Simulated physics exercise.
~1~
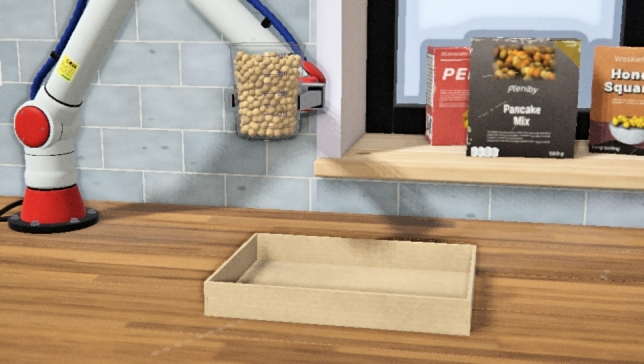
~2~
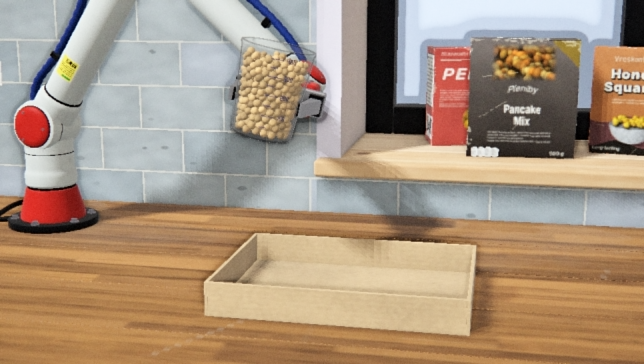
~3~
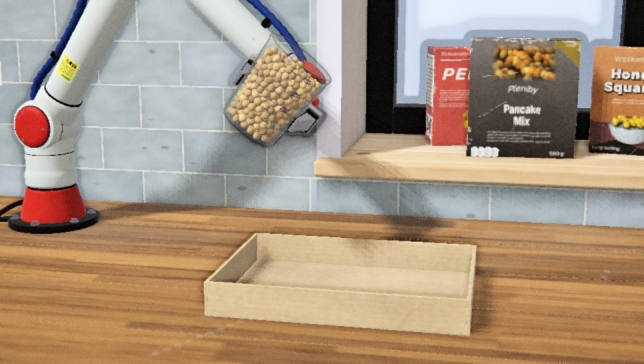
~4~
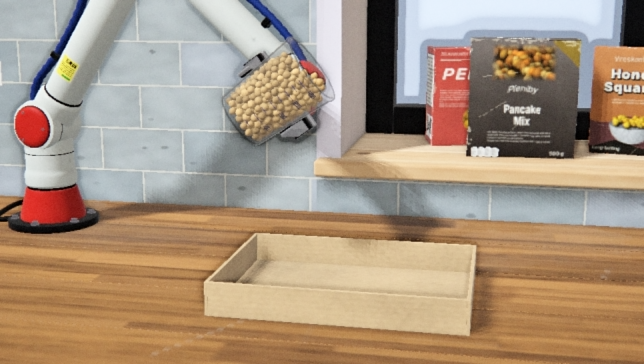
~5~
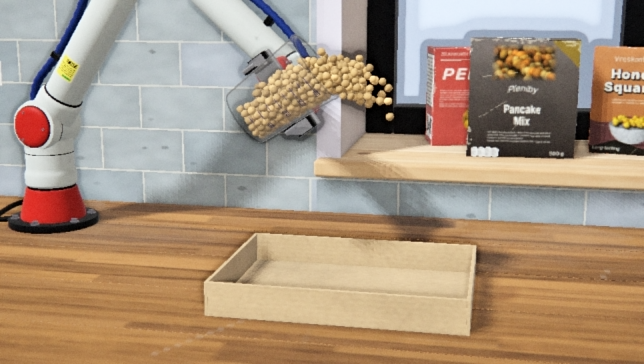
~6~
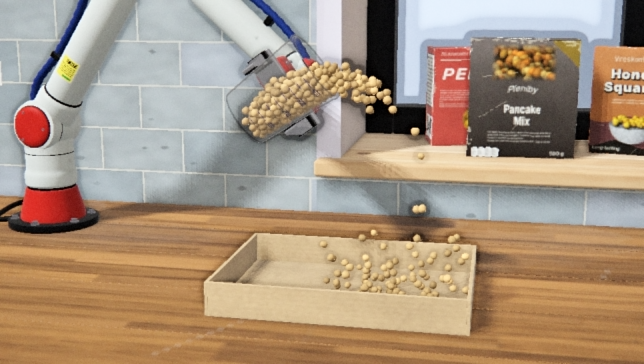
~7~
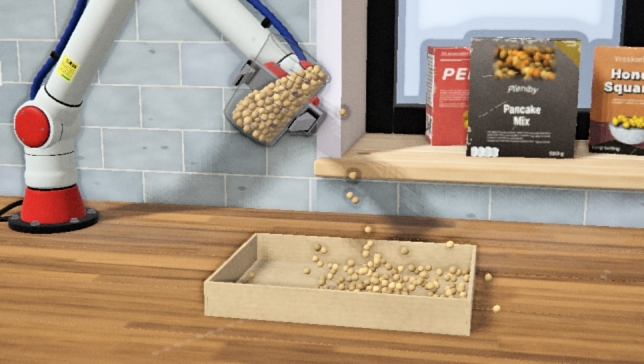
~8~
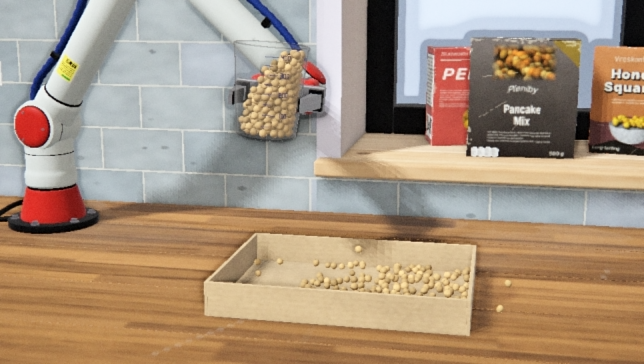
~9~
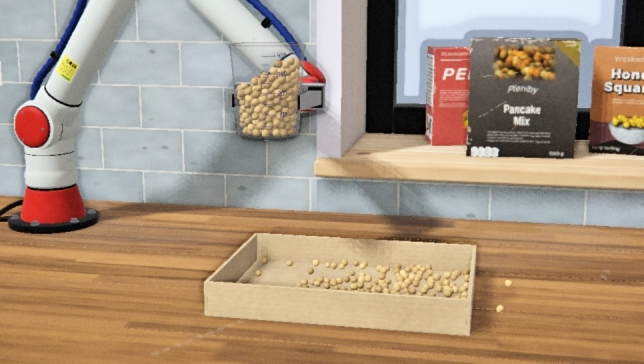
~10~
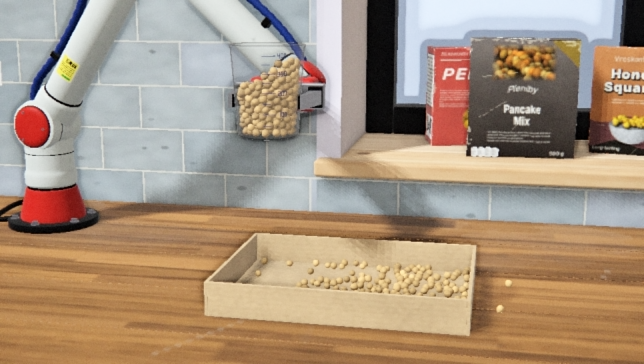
The clip opens on a robot arm holding a clear cup full of dried chickpeas above a wooden counter, with a shallow, empty tray below and food packages on a ledge to the right. The arm tips the cup steadily to the right until chickpeas spill over its rim in a thick stream. They drop into the tray, scattering mostly across its right side, while a couple land on the counter beyond it. The arm then turns the cup back upright as the last pieces fall. Finally everything rests, with most of the chickpeas still in the cup.
